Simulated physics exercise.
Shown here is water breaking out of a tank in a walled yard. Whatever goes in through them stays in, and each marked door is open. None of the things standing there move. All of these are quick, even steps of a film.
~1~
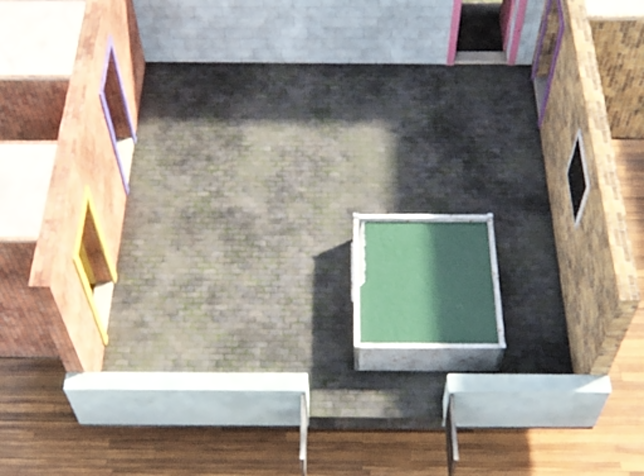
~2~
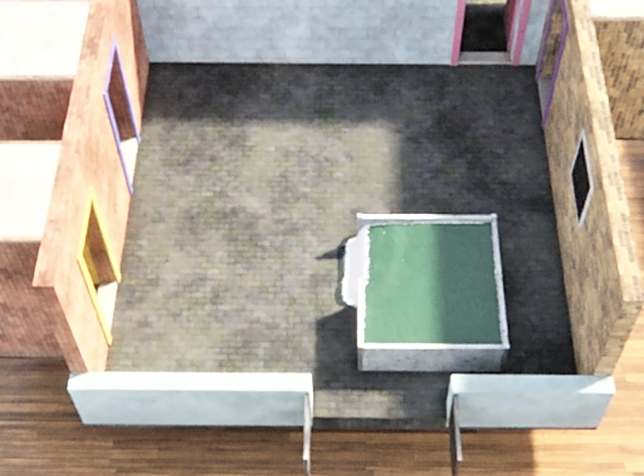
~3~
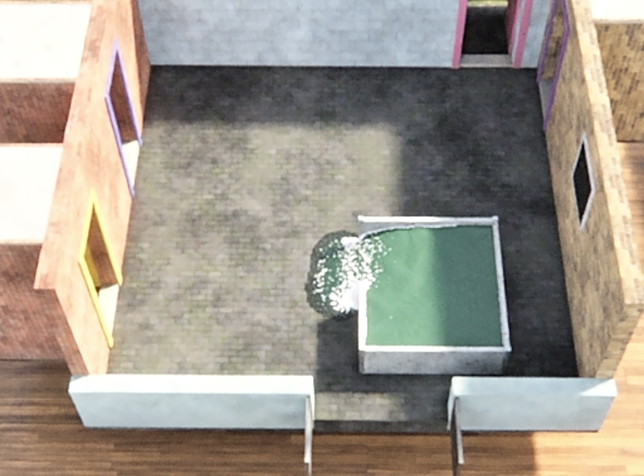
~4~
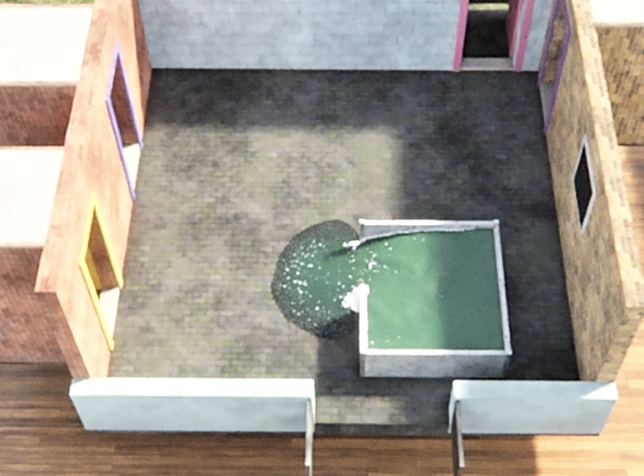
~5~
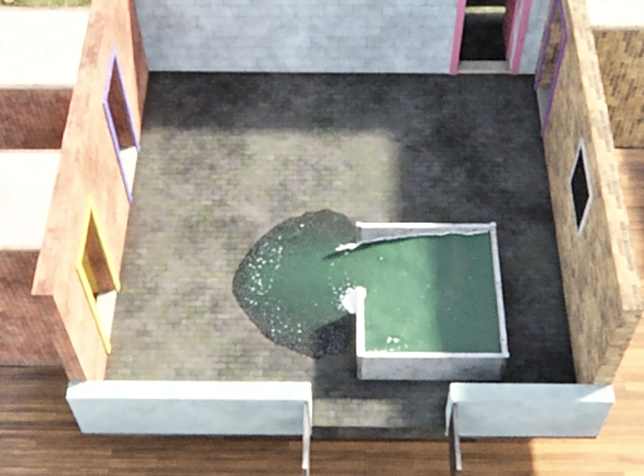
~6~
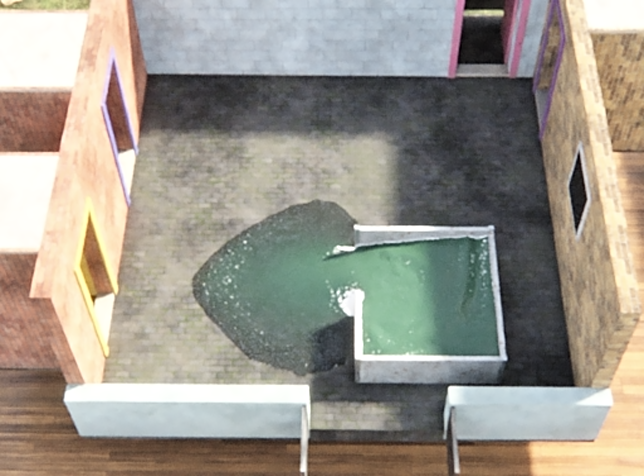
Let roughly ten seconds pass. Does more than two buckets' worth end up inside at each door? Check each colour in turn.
One by one: Purple door: Within the cap, blue door: Within the cap, pink door: Within the cap, yellow door: Over the cap.
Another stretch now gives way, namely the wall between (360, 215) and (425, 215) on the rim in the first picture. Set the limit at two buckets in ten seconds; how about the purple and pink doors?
My reading: Purple door lets less in; pink door lets more in.
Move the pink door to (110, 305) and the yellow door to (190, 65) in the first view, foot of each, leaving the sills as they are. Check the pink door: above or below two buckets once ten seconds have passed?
I reckon the pink door tops it.
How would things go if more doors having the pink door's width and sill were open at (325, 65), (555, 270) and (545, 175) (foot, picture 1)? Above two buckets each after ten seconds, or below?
The first new doorway comes up short, the second comes up short, the third comes up short.
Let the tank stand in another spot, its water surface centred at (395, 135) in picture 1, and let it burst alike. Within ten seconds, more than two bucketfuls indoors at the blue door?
As I read it, the blue door remains within limits.
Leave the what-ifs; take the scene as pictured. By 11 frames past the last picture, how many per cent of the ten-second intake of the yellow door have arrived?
Result: 20 % of the ten-second total.
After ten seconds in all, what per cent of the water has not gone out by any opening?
88 % or so.
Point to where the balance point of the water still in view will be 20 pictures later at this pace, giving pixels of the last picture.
Close to pixel (297, 279).
A moment on, water covers 30 % of the floor; the purple door not reached, the blue door not reached, the pink door not reached, the yellow door wet at the sill, nothing in.
Next, water covers 40 % of the floor; the purple door not reached, the blue door wet at the sill, nothing in, the pink door not reached, the yellow door over two buckets in.
Then, water covers 45 % of the floor; the purple door not reached, the blue door wet at the sill, nothing in, the pink door not reached, the yellow door far over two buckets in.
Later, water covers 65 % of the floor; the purple door not reached, the blue door wet at the sill, nothing in, the pink door not reached, the yellow door far over two buckets in.
In the end, water covers 95 % of the floor; the purple door wet at the sill, nothing in, the blue door wet at the sill, nothing in, the pink door wet at the sill, nothing in, the yellow door far over two buckets in.
